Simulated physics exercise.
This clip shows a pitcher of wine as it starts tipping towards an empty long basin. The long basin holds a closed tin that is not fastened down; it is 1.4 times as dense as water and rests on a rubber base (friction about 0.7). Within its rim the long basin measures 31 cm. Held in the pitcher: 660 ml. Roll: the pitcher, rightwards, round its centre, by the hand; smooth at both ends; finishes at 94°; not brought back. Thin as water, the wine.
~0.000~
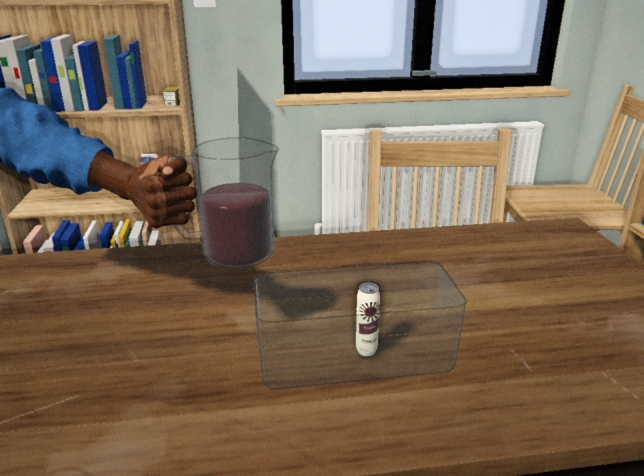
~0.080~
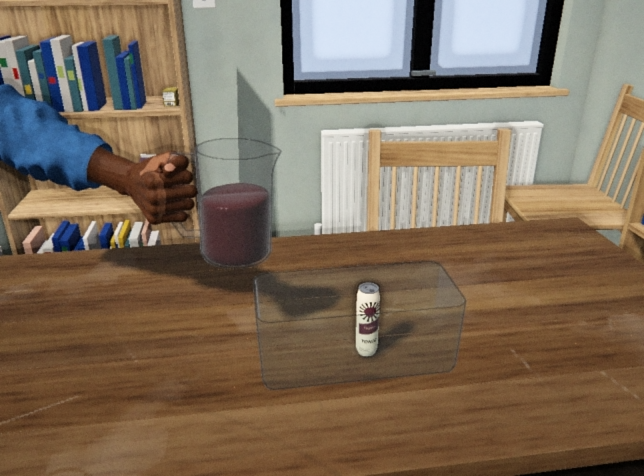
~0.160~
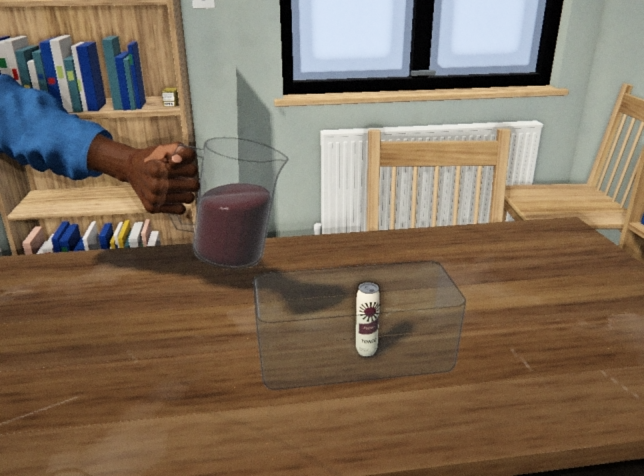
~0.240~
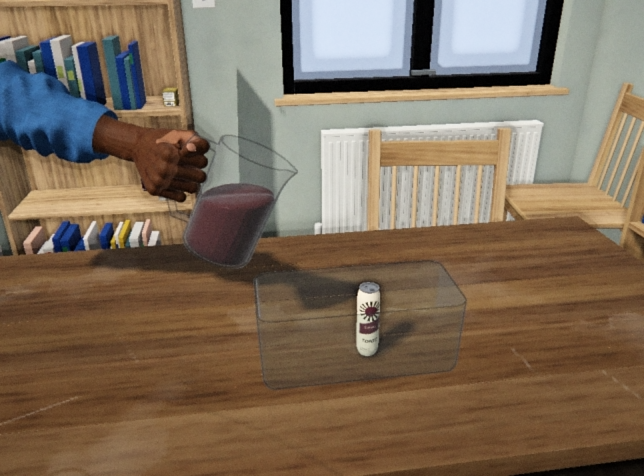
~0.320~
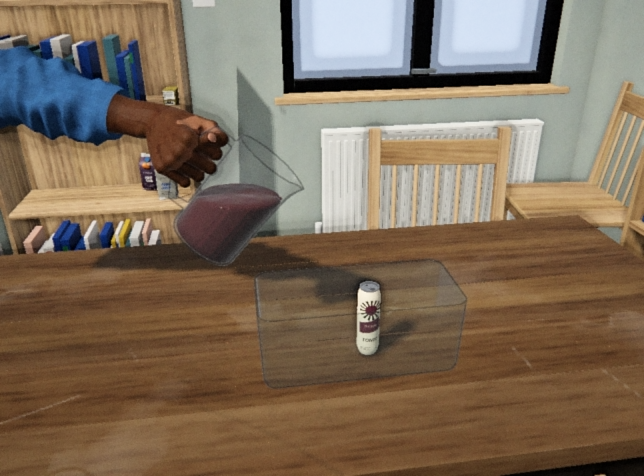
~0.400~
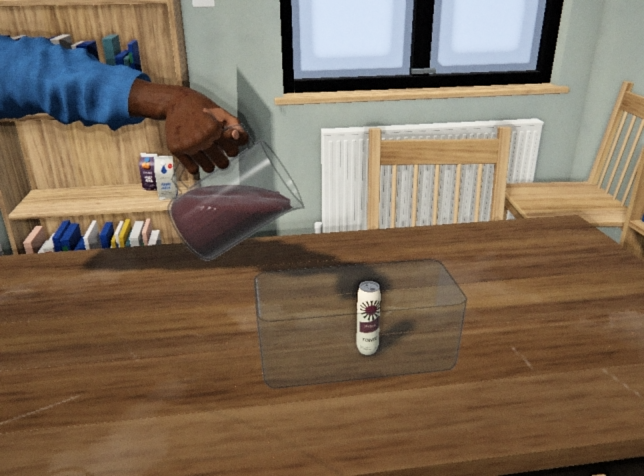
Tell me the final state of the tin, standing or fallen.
Looks like it will overturn.
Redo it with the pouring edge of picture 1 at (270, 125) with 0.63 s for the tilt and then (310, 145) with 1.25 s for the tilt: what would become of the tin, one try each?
Run one: It tumbles. Run two: It does not tip.
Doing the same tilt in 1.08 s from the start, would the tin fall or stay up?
In that case the tin overturns.
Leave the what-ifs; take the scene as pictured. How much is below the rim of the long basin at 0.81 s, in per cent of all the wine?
I'd say roughly 36 in a hundred of it.
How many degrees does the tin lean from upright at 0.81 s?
Tilt: Around 0 degrees.
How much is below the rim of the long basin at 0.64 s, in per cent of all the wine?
Near 4 in a hundred.
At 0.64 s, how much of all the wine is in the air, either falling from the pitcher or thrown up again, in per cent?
Around 20 in a hundred.
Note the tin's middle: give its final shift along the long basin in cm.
It finishes around 7.0 cm from where it began.
By 0.64 s the tilt is 93° and 77 per cent is still to pour; the tin stands where it began.
By 0.81 s the tilt is 94° and 41 per cent is still to pour; the tin stands where it began.
By 0.99 s the tilt is 94° and 22 per cent is still to pour; the tin leans 38°.
By 1.19 s the tilt is 94° and 11 per cent is still to pour; the tin lies on its side.
At rest the tin lies on its side.
